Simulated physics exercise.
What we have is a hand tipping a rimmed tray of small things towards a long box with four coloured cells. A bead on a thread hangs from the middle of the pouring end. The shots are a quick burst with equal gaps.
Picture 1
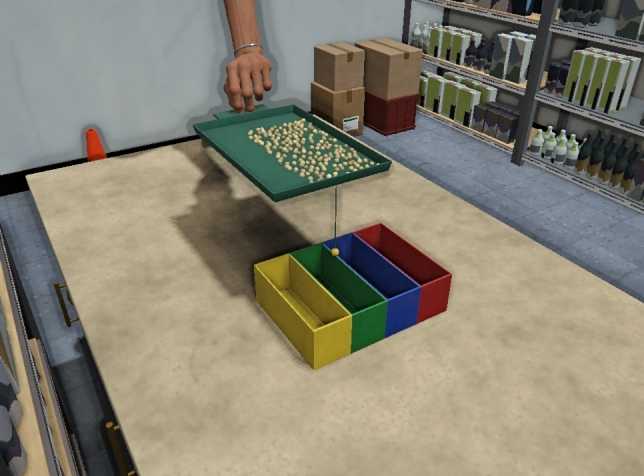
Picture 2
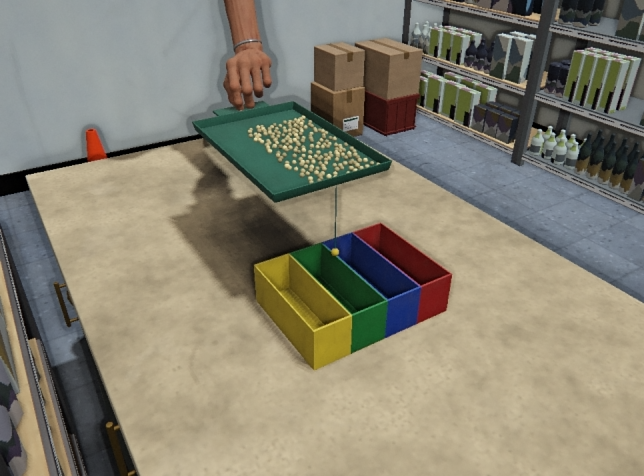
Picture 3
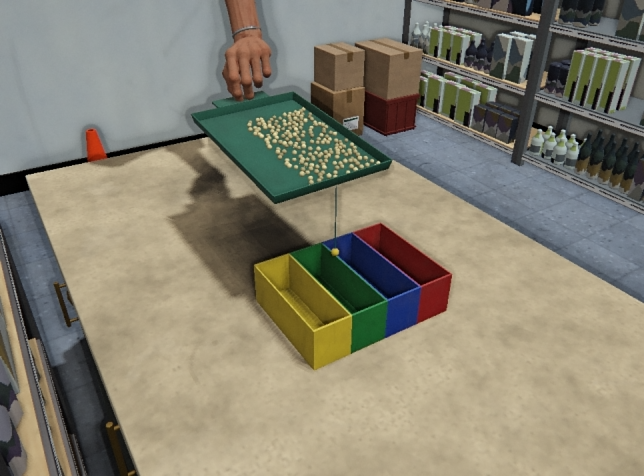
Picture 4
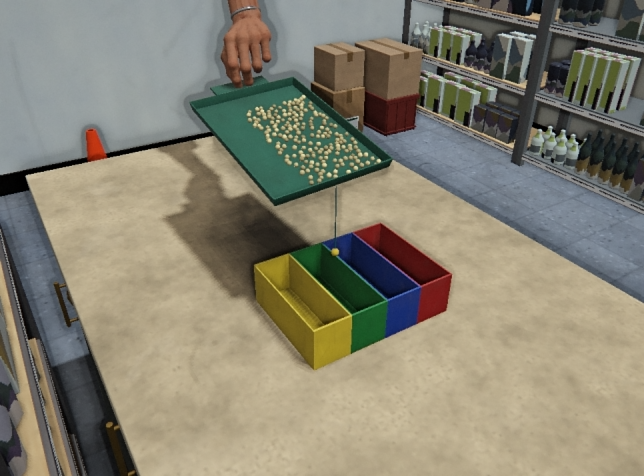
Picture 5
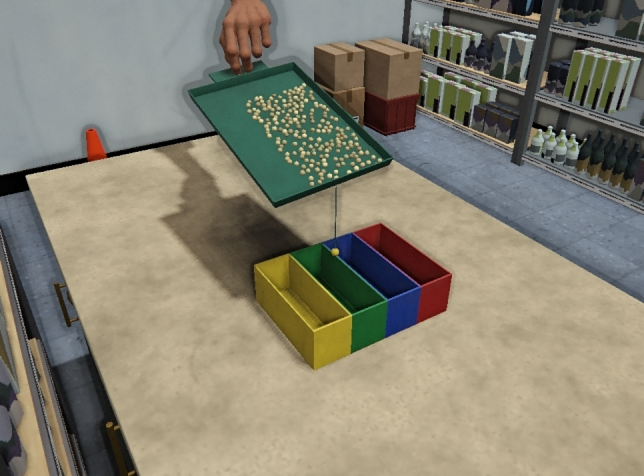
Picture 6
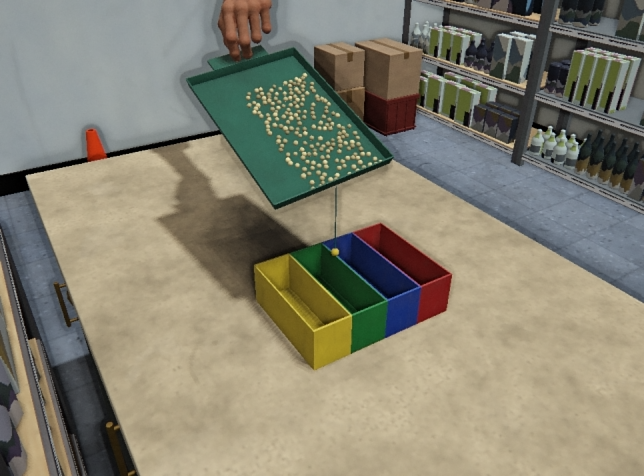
A hand raises the back of a green tray of beans above four coloured cells.
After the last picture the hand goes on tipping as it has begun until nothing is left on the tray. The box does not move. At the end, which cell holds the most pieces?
Most goes to the yellow cell.
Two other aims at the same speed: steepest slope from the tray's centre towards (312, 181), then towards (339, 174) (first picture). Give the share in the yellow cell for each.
Near 40 % and 0 %.
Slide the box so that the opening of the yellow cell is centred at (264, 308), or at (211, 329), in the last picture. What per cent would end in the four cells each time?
First some 100, then 100 per cent.
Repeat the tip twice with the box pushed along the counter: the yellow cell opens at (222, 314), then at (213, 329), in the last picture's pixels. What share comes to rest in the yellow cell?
The first gives 0 %, the second 0 %.
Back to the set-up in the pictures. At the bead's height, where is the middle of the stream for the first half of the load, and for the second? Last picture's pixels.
The first part at (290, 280); the rest at (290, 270).
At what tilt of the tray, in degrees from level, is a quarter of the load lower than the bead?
Around 70° of tilt.
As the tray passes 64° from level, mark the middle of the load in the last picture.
Near (296, 203).
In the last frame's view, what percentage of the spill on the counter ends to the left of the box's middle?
About 90 per cent.
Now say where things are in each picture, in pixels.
In the first picture, corners of the pouring end at (275, 192) and (389, 161), level; middle of the load at (303, 149), soya beans; bead on its thread at (335, 252); yellow cell at (332, 339); green cell at (369, 323); blue cell at (403, 309); red cell at (434, 295).
In the second picture, corners of the pouring end at (275, 193) and (389, 160), level; middle of the load at (303, 148).
In the third picture, corners of the pouring end at (275, 194) and (389, 159), tipped barely, lowest at the left corner; middle of the load at (303, 144).
In the fourth picture, corners of the pouring end at (275, 197) and (390, 158), tipped a little, lowest at the left corner; middle of the load at (303, 137).
In the fifth picture, corners of the pouring end at (275, 200) and (390, 157), tipped clearly, lowest at the left corner; middle of the load at (304, 132).
In the sixth picture, corners of the pouring end at (275, 202) and (391, 156), tipped clearly, lowest at the left corner; middle of the load at (305, 129), nearly all on the move; yellow cell at (332, 339); green cell at (369, 323); blue cell at (403, 309); red cell at (434, 295).
Soon, tray tipped steeply; about two thirds on the tray; a stray few in the yellow cell; a stray few in the green cell; about a quarter falling or outside the box.
A while on, tray tipped past a quarter turn; a small part on the tray; about half in the yellow cell; a small part in the green cell; about a third falling or outside the box.
Towards the end, tray tipped past a quarter turn; about two thirds in the yellow cell; a small part in the green cell; about a quarter falling or outside the box.
Finally, tray tipped past a quarter turn; about two thirds in the yellow cell; a small part in the green cell; none in the blue cell; none in the red cell; about a quarter outside the box.
